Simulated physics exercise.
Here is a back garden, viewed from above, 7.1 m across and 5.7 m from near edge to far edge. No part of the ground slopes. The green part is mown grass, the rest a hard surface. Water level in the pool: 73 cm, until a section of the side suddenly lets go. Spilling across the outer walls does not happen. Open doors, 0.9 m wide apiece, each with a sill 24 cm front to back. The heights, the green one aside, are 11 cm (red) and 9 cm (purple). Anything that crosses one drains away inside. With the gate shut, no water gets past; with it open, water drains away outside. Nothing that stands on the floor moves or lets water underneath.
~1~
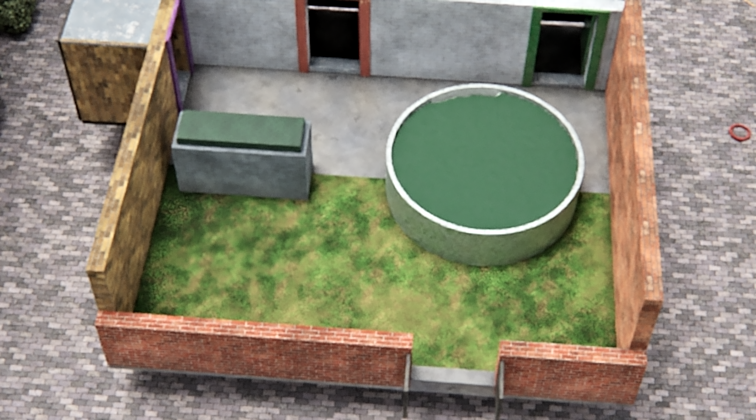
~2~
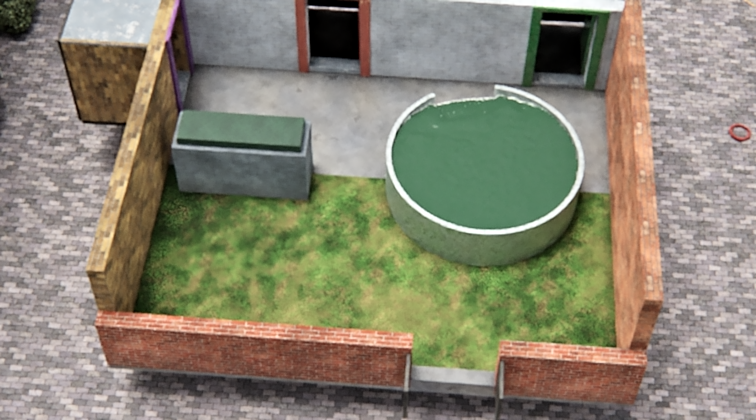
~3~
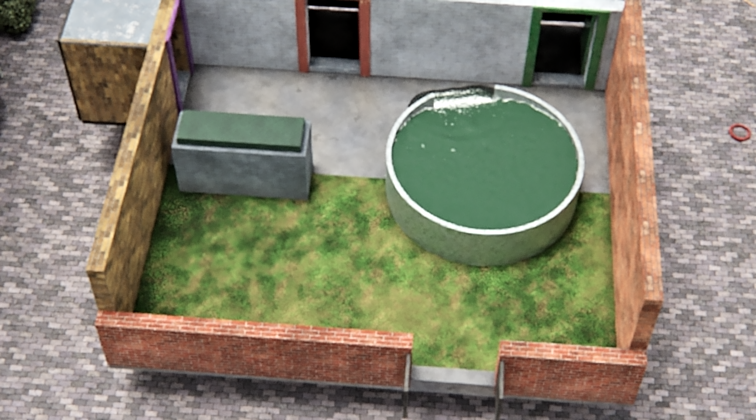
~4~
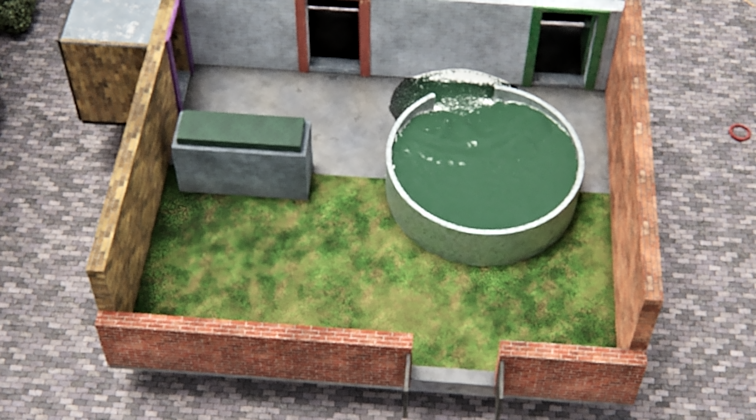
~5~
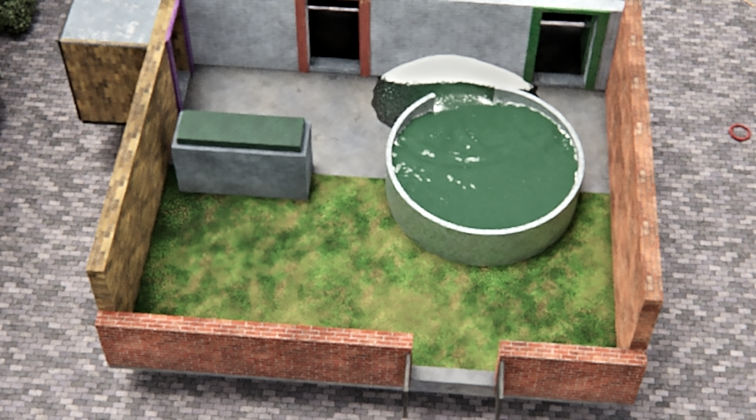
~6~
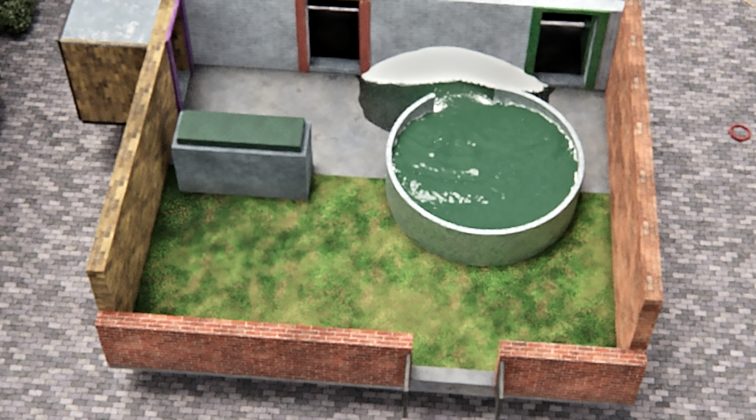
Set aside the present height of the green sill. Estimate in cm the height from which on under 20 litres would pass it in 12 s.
I would say 18 cm.
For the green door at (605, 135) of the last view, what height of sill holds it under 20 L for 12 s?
About 23 cm.
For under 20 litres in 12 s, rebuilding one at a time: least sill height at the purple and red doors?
Some 28 cm for purple, some 10.5 cm for red.
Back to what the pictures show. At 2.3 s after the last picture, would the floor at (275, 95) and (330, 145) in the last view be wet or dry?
In that order: Flooded, under water.
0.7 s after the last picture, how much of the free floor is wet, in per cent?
Roughly 20 percent of the floor.
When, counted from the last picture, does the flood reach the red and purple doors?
Red at 0.1 s, purple at 1.1 s.
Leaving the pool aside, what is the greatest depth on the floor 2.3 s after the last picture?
Max depth: About 42 cm.
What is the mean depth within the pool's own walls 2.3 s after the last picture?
43 cm, roughly.
Then, 0.7 s after the last picture water covers 20 % of the floor, deepest (60 cm) near (464, 85); 12 cm at the green door, 0 litres in over its 8 cm sill.
Then, 2.3 s after the last picture water covers 45 % of the floor, deepest (42 cm) near (454, 85); 11 cm at the green door, 10 litres in over its 8 cm sill.
Then, 11.3 s after the last picture water covers 100 % of the floor, deepest (16 cm) near (182, 114); 12 cm at the green door, 152 litres in over its 8 cm sill.
At the green door as built, the water peaked near 15 cm, 3.9 s after the last picture.
With a sill of 16.5 cm, 31 litres would have come in within the 12 s; with 19.5 cm, 13 litres. So under 20 litres takes about 18 cm.
